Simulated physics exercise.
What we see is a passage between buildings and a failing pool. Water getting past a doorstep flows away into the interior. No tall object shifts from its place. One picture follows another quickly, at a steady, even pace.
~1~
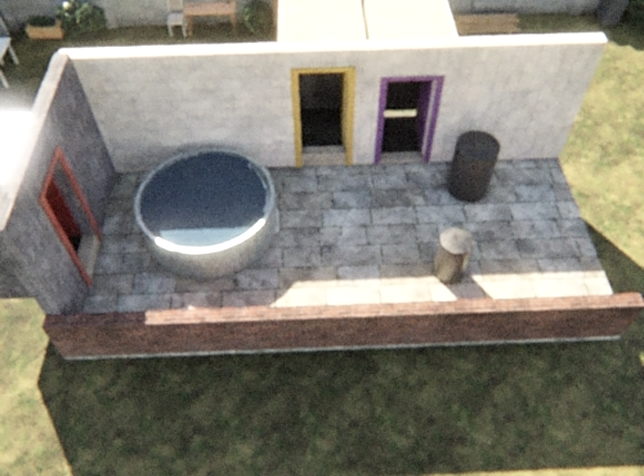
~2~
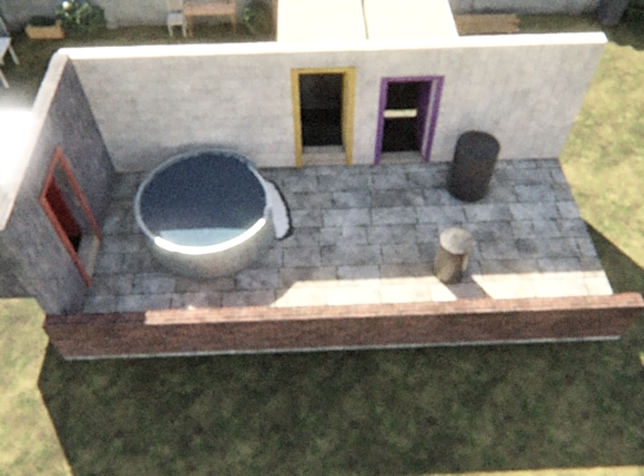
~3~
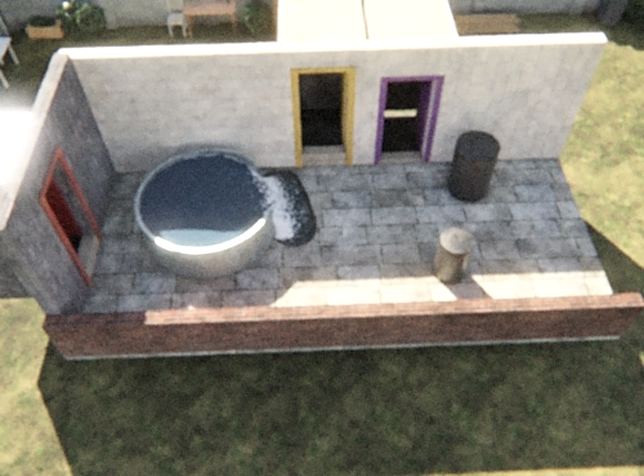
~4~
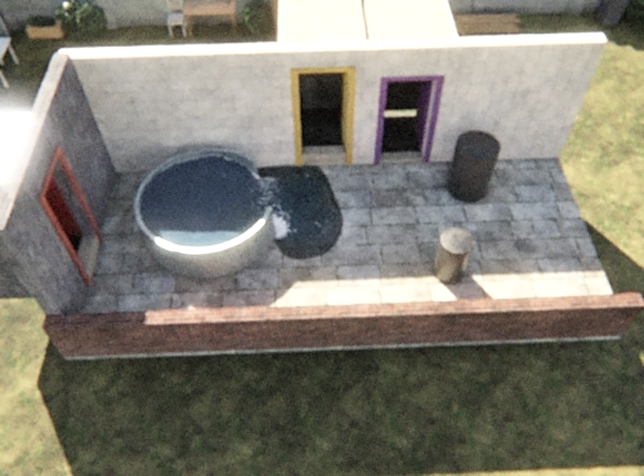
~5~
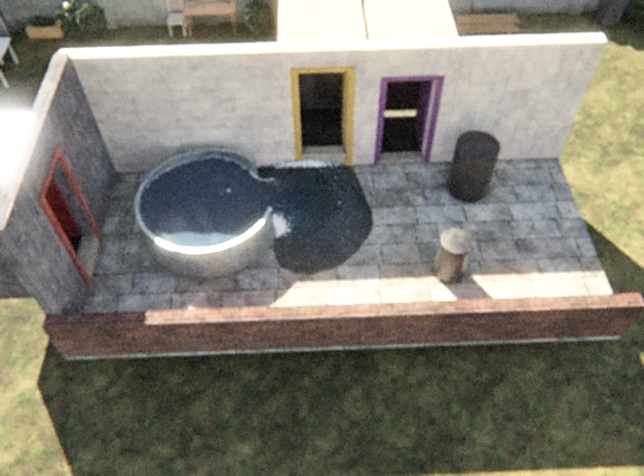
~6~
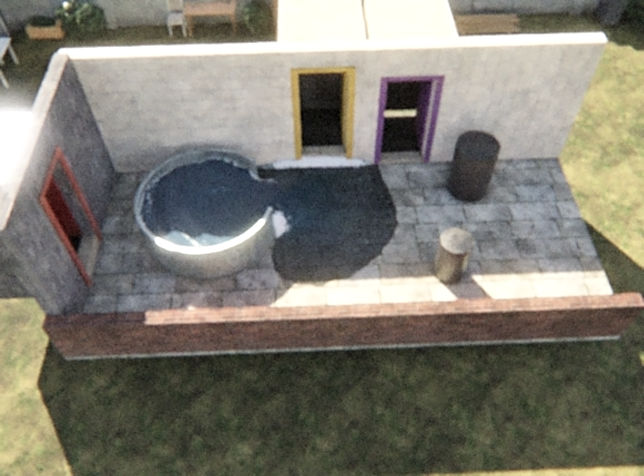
Round pool in a walled paved yard bursting open on its right side, dark water pouring out and spreading across the paving.
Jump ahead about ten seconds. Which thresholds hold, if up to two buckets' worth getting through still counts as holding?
The purple door does not hold; the yellow door holds; the red door holds.
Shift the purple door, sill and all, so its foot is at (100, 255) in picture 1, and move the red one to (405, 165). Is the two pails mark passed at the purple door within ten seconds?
In this case the purple door remains within bounds.
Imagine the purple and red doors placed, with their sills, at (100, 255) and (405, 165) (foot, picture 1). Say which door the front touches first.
The one in yellow.
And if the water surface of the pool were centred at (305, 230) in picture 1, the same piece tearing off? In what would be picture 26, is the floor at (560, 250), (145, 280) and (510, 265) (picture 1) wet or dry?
Soaked, bone-dry, soaked.
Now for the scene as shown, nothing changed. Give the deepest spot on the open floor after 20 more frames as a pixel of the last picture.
It will be deepest around (438, 181).
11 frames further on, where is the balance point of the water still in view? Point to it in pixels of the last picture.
Close to (302, 212), I reckon.
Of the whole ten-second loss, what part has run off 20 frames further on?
Roughly 25 %.
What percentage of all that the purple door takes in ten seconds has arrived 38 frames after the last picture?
That comes out to 80 per cent by my count.
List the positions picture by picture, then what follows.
In the first frame, still water in the pool at (206, 199).
In the second frame, water pours out at (271, 201) and has run to (285, 236).
In the third frame, the front is at (304, 240), out from the gap at (271, 203).
In the fourth frame, water pours out at (271, 203) and has run to (311, 166).
In the fifth frame, water pours out at (271, 203) and has run to (346, 165).
In the sixth frame, water pours out at (271, 203) and has run to (373, 164).
A moment on, water covers 40 % of the floor; the purple door under two buckets in, the yellow door wet at the sill, nothing in, the red door not reached.
Next, water covers 55 % of the floor; the purple door under two buckets in, the yellow door wet at the sill, nothing in, the red door not reached.
Then, water covers 70 % of the floor; the purple door over two buckets in, the yellow door wet at the sill, nothing in, the red door not reached.
Later, water covers 80 % of the floor; the purple door far over two buckets in, the yellow door wet at the sill, nothing in, the red door wet at the sill, nothing in.
In the end, water covers 95 % of the floor; the purple door far over two buckets in, the yellow door wet at the sill, nothing in, the red door wet at the sill, nothing in.
